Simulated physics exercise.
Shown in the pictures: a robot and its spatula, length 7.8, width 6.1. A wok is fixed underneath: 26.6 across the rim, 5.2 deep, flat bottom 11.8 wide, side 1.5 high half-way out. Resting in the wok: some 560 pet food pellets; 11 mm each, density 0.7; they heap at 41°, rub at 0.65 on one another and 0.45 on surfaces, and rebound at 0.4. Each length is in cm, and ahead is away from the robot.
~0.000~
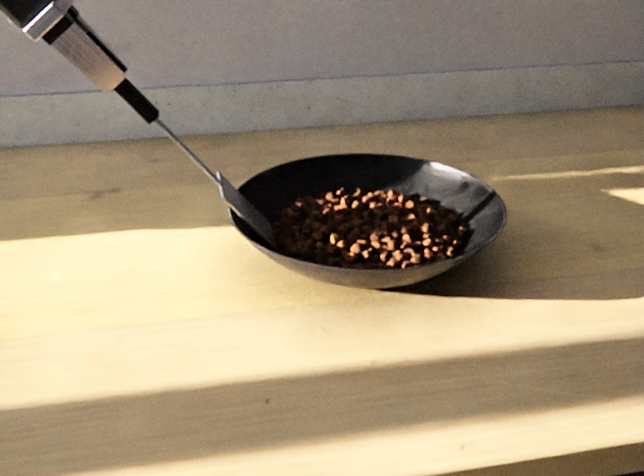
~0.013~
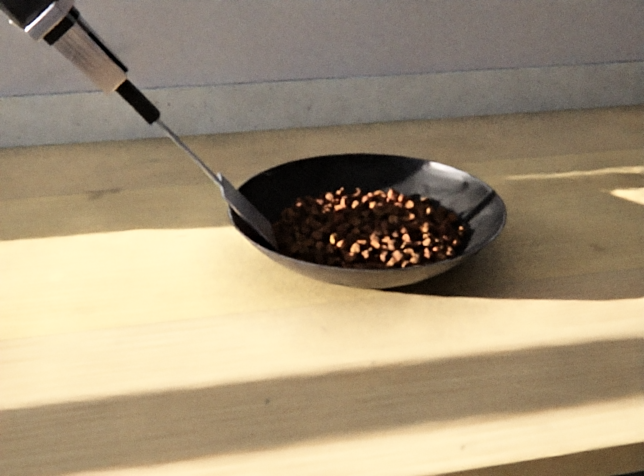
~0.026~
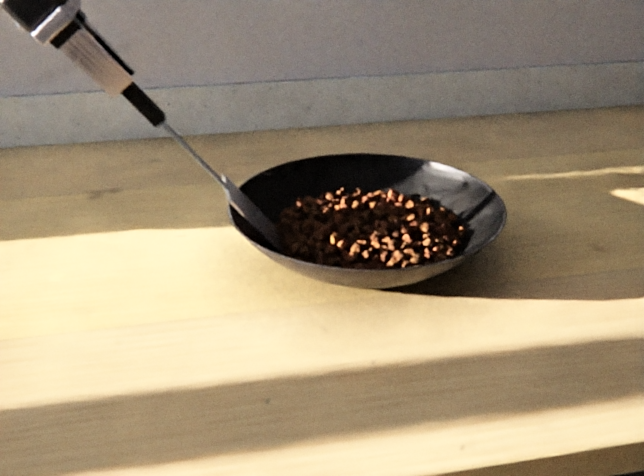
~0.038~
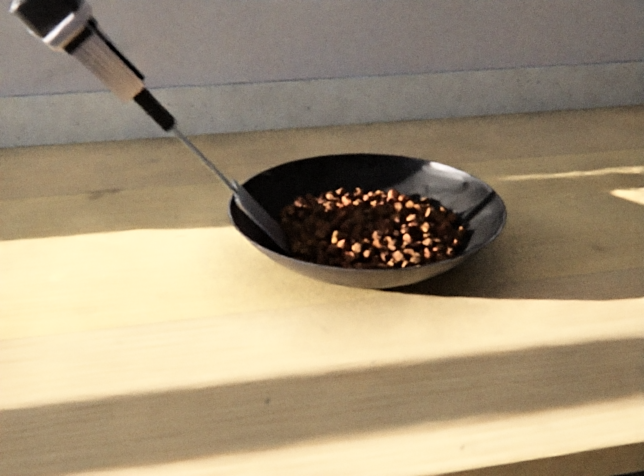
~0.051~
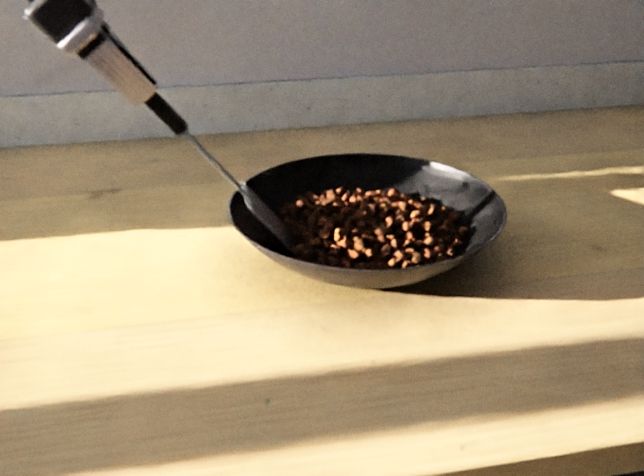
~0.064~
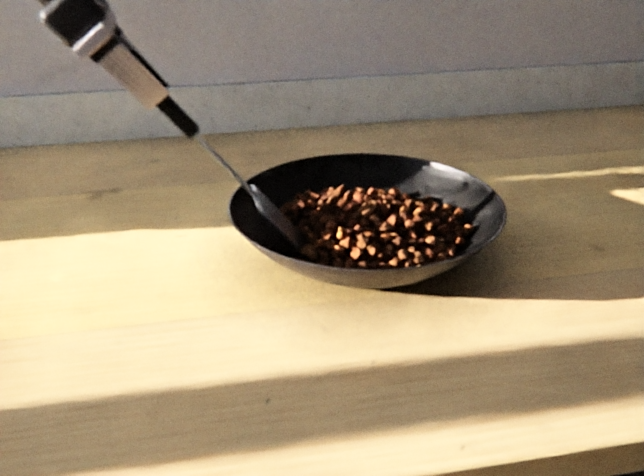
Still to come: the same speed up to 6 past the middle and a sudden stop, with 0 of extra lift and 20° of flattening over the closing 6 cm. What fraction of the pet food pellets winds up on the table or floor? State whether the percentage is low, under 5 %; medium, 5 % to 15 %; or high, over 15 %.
The percentage is low.
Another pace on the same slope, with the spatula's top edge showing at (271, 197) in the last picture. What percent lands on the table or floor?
Estimate: Close to 5 %.
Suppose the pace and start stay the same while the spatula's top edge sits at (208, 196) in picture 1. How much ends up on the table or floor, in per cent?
I'd estimate close to 0 per cent.
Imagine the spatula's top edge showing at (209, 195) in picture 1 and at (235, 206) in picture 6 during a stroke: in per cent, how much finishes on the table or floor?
About 0 per cent.
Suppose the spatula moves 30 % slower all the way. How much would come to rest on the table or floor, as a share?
I'd expect near 5 per cent.
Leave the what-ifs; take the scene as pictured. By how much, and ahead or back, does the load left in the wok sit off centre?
Ahead of centre, near 4.5 centimetres.
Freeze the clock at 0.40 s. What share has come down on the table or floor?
Some 2 per cent of the load.
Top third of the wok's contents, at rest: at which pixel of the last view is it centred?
At about (449, 204).
After 0.12 s, sloping 52°, highest piece 5 above the table; 565 in the wok.
After 0.18 s, sloping 44°, highest piece 6 above the table; 565 in the wok.
After 0.40 s, sloping 32°, highest piece 7 above the table; 555 in the wok, 9 on the table or floor, 1 on the blade or in flight.
After 1.45 s, sloping 32°, highest piece 7 above the table; 555 in the wok, 10 on the table or floor.
In the end, 555 in the wok, 10 on the table or floor. That is 2 % on the table or floor.
